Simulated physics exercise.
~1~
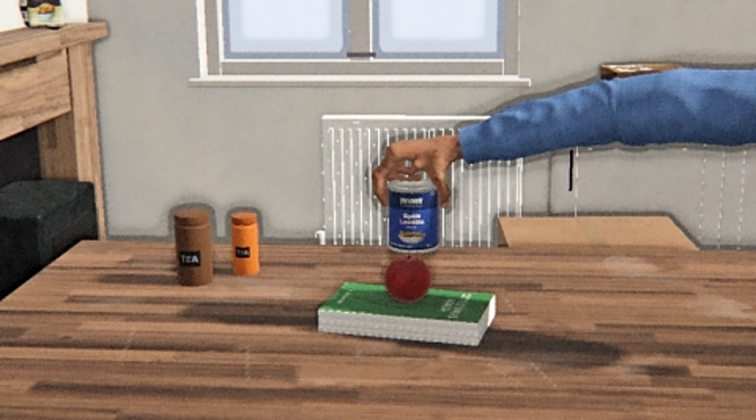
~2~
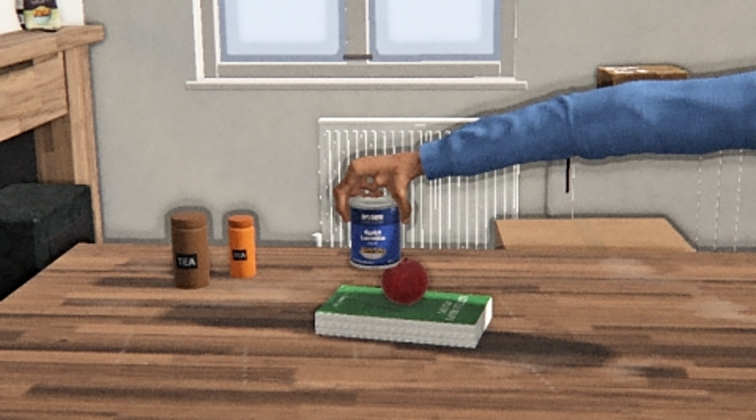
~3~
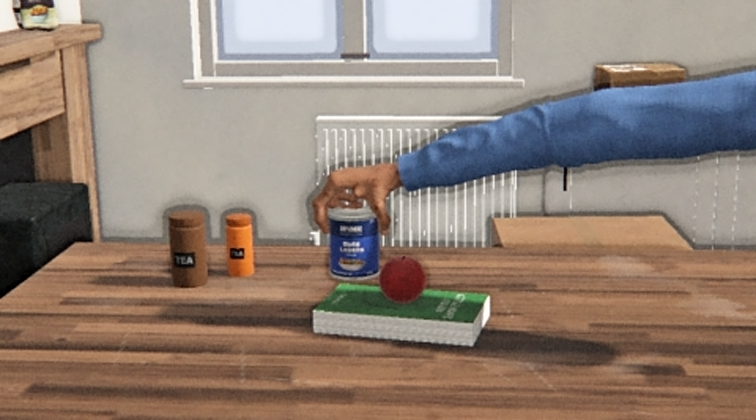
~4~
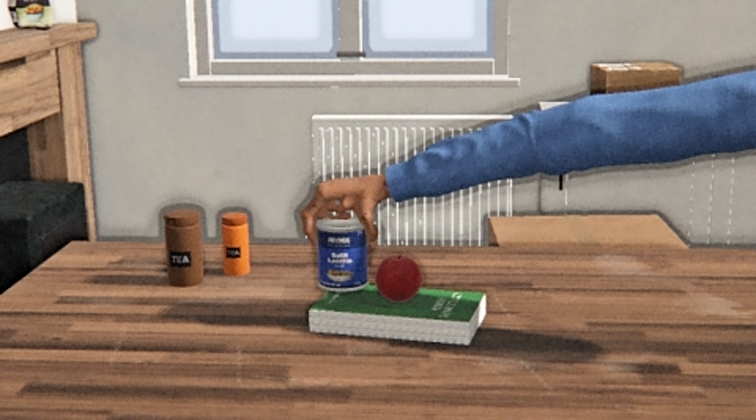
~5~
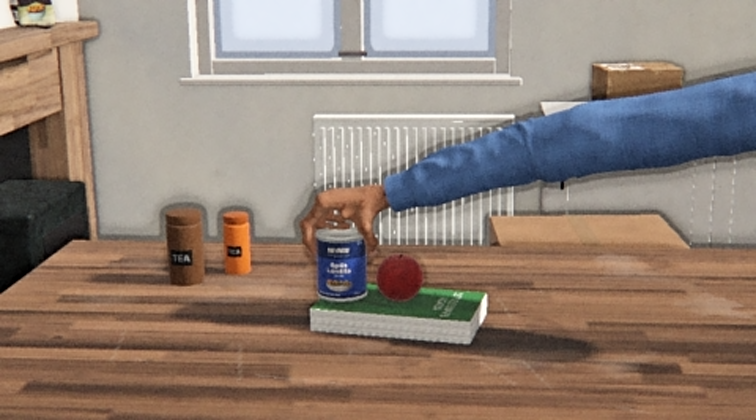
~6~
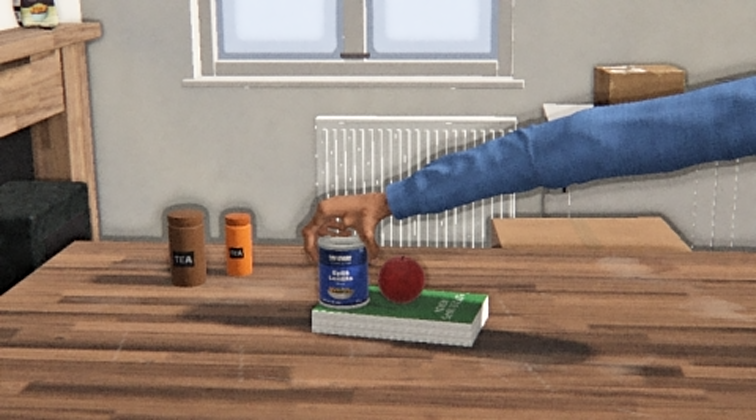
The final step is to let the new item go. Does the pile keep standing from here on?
Yes, it keeps standing.
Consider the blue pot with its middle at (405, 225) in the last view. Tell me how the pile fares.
What happens next is that it tips over.
Then, 1.00 s later than the last frame, all is still.
Then, 2.10 s later than the last frame, blue pot resting near (344, 271).
When it is over, all 5 as before. End places, in pixels of the last picture, blue pot near (344, 271). The pile holds.
